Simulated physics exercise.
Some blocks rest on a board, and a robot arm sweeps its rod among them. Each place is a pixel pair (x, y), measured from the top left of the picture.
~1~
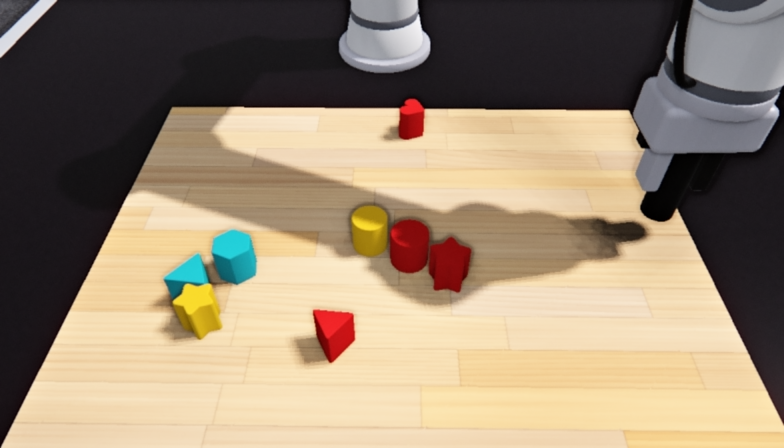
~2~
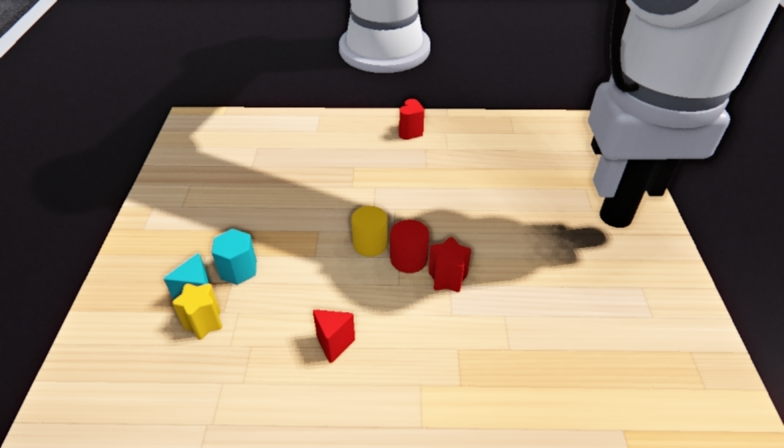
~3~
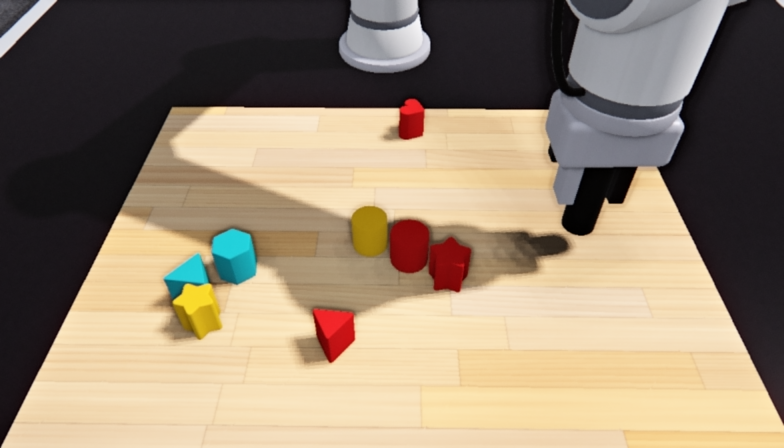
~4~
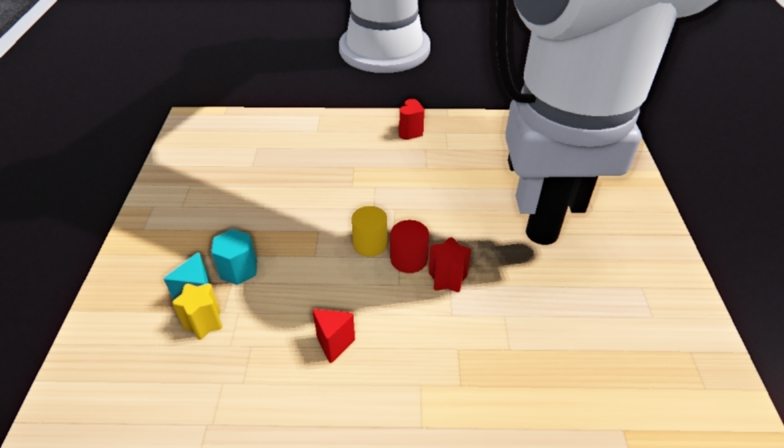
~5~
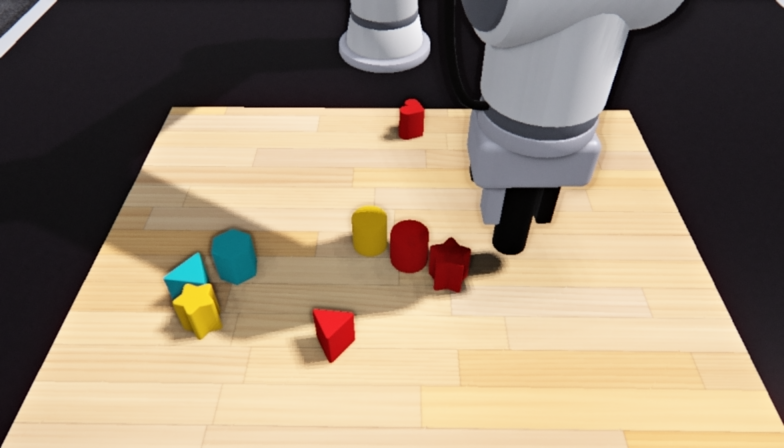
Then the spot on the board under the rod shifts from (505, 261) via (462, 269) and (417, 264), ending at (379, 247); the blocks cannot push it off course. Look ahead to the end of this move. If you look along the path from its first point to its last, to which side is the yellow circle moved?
My prediction: Rightwards.
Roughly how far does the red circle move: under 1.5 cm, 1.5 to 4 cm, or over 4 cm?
Beyond 4 cm.
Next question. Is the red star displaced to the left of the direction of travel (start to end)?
I believe so.
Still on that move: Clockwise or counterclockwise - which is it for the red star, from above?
It turns round anticlockwise.
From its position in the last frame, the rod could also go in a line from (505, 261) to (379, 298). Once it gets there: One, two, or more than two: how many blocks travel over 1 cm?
My guess is one.
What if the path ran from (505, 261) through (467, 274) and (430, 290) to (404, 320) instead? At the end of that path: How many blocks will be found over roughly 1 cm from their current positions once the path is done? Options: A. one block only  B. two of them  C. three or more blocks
Correct choice: A.
On the path given first. One third of the way, rod (464, 252); red star (432, 255).
Two thirds of the way, rod (417, 247); yellow circle (354, 211); red circle (385, 226); red star (407, 261), turned 25° anticlockwise.
At the end, rod (378, 229); yellow circle (317, 197); red circle (345, 212); red star (406, 260), turned 30° anticlockwise.
